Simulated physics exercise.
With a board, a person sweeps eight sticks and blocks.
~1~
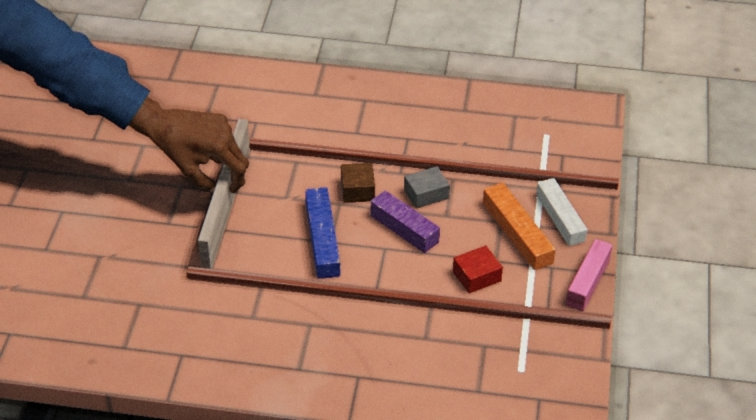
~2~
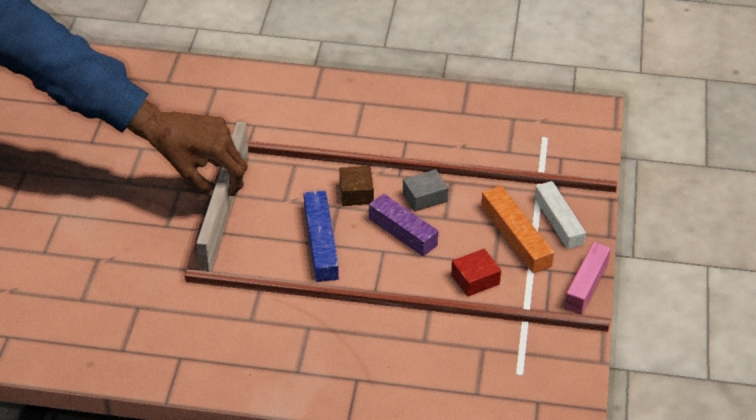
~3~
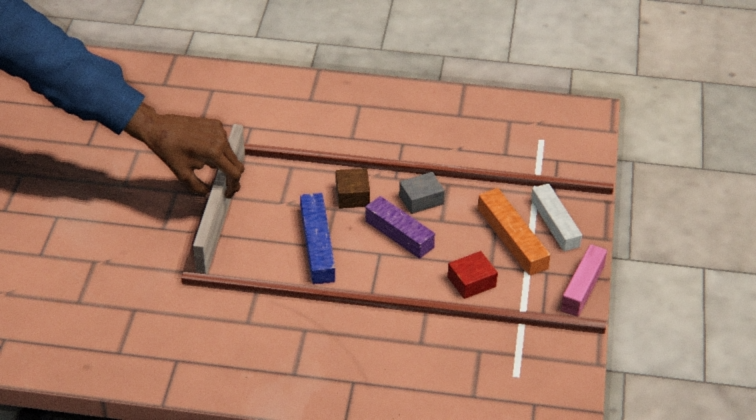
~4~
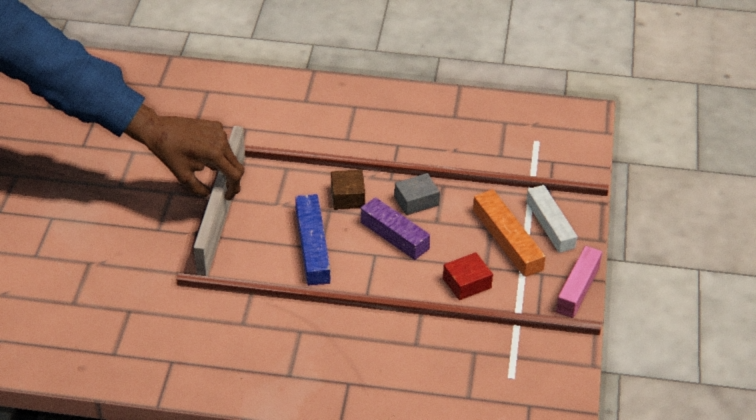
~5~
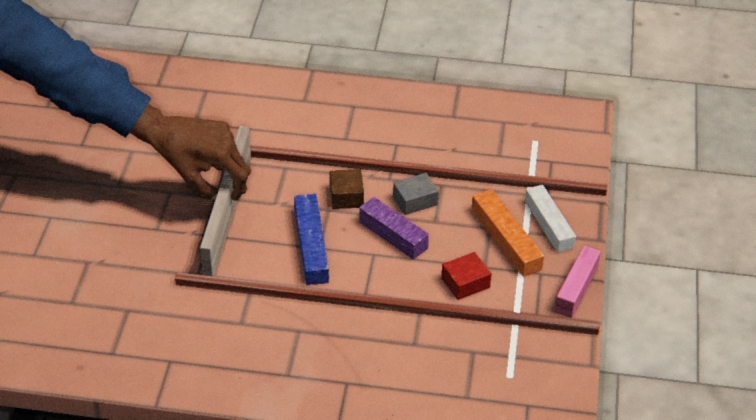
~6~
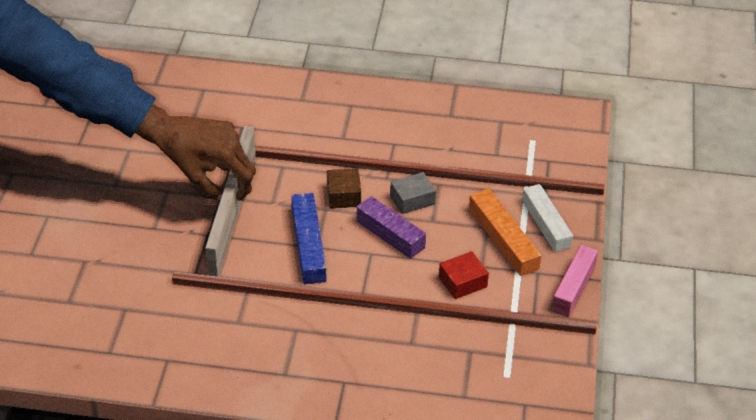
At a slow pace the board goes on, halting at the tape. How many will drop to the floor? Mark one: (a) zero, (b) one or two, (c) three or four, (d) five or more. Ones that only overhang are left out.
(b) one or two.
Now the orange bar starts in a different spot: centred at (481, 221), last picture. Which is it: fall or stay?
It simply keeps its place on top.
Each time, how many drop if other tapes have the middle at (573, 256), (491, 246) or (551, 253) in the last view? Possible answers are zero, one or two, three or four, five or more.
The counts for the three tapes are five or over, zero and three or four.
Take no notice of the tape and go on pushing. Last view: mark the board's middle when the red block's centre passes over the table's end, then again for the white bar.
Middle approx. at (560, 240), then approx. at (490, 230).
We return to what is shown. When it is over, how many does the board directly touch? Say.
That comes to 2.
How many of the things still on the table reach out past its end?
So the number is 2.
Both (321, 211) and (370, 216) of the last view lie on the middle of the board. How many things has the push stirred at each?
In order, the tallies are 2 and 4.
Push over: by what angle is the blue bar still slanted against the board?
It is near 0° out of line.
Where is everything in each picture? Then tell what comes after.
The first picture shows pink stick (589, 275); white bar (561, 212); orange bar (518, 226); board (225, 193); tape (535, 244).
The second picture shows white bar (560, 215); purple bar (403, 224).
The third picture shows orange bar (513, 231); red block (473, 275).
The fourth picture shows pink stick (579, 281); grey block (417, 194).
The fifth picture shows white bar (550, 218); brown block (347, 189).
The sixth picture shows pink stick (575, 281); white bar (547, 218); orange bar (504, 232); board (232, 201); tape (521, 250).
A little later, none off yet; pink stick at rest near (575, 281); white bar at rest near (547, 218); orange bar at rest near (504, 232).
Next, none off yet; pink stick at rest near (575, 281); white bar at rest near (547, 218); orange bar moving near (512, 230).
Later still, none off yet; pink stick at rest near (575, 281); white bar shifted a little near (587, 221); orange bar shifted a little near (562, 235).
When it is over, the number that fall off is one or two; down, white bar.
